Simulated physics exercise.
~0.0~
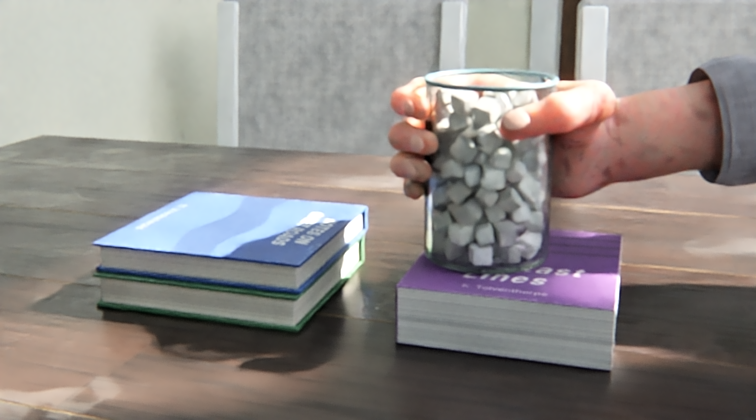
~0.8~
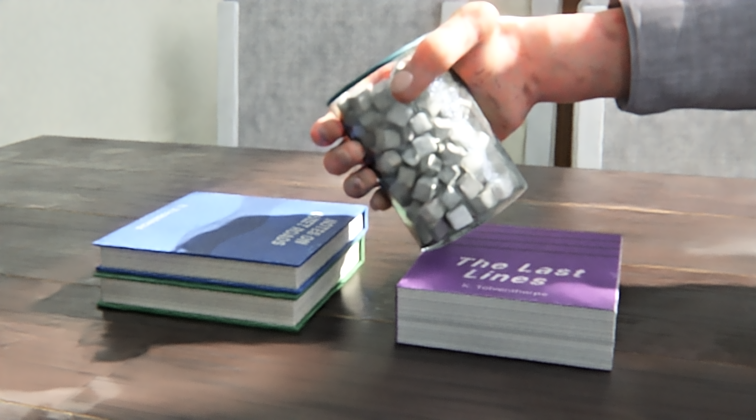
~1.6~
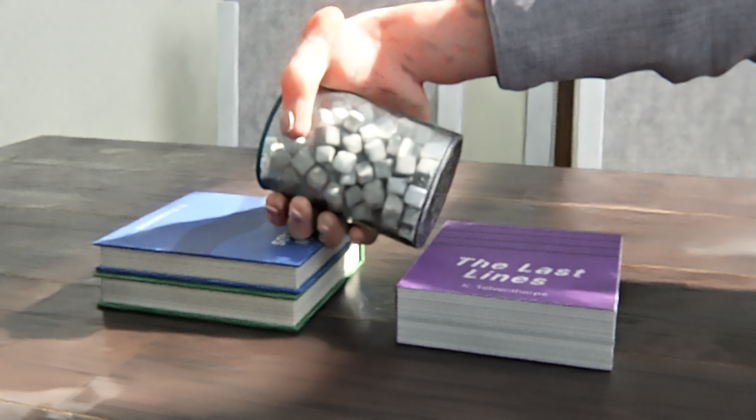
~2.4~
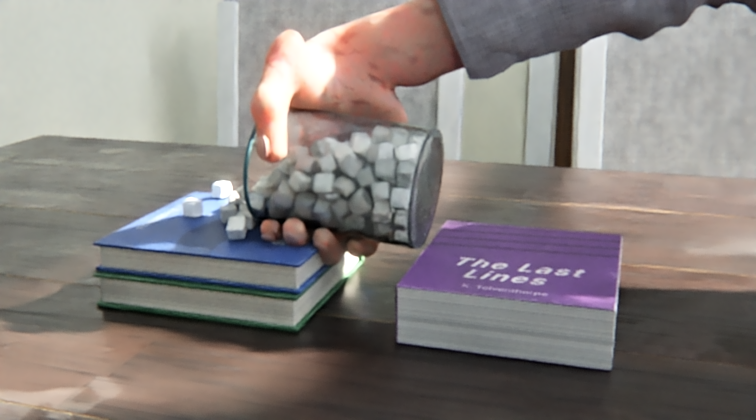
On a dark wooden table, a hand lifts a glass of sugar cubes from a purple book and tips it leftward onto stacked books, spilling a few.
